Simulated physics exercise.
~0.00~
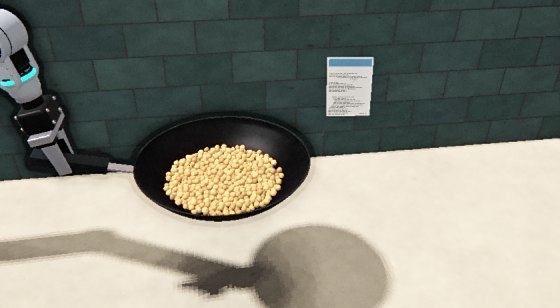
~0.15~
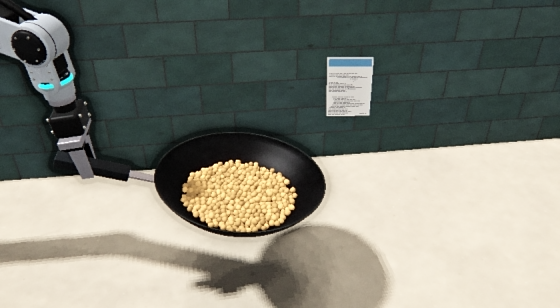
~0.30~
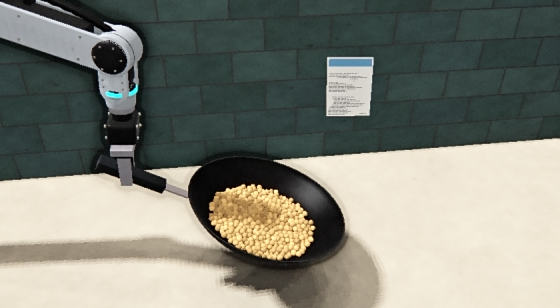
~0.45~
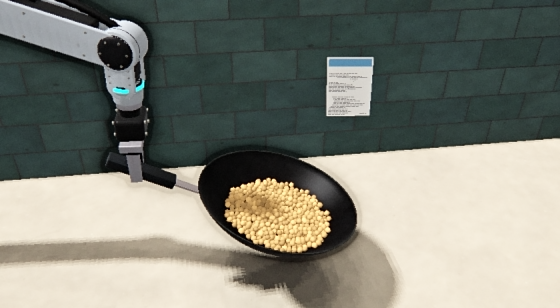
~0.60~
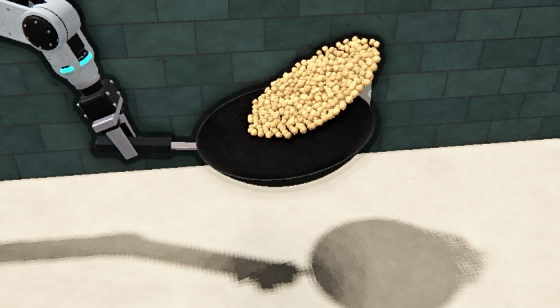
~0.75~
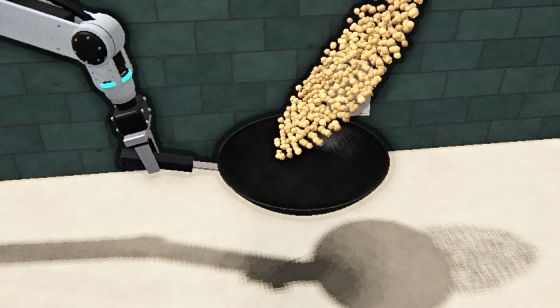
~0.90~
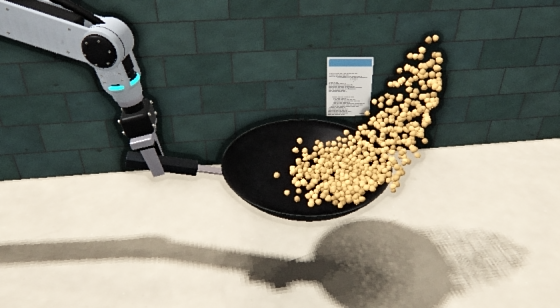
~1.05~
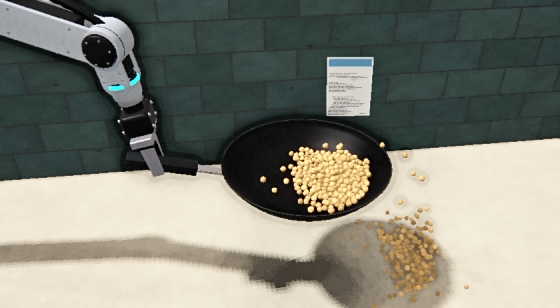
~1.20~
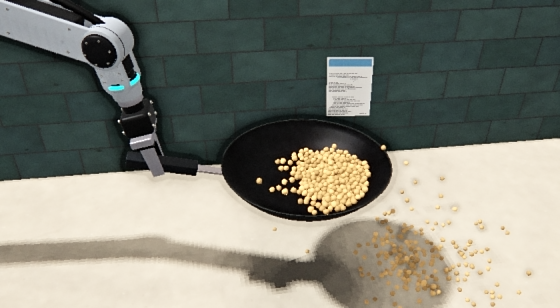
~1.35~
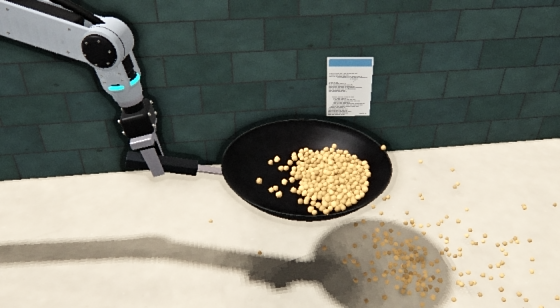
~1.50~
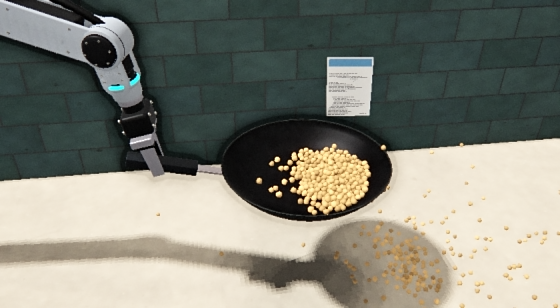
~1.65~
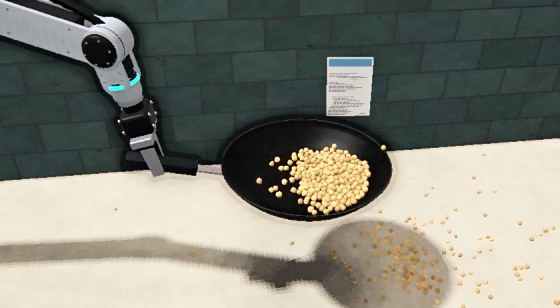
On a pale counter before a dark green tiled wall with a small printed sheet on it, seen from a still, raised view, a grey and white robot arm at the left holds a black frying pan heaped with tan chickpeas. The arm carries the pan right and dips it toward the viewer, then swings it up, flinging the chickpeas high in a slanting stream. The pan levels and stops as they fall back. Many land in it, but others spill past the right rim and scatter over the counter. The arm stays still, with a smaller pile left in the pan.
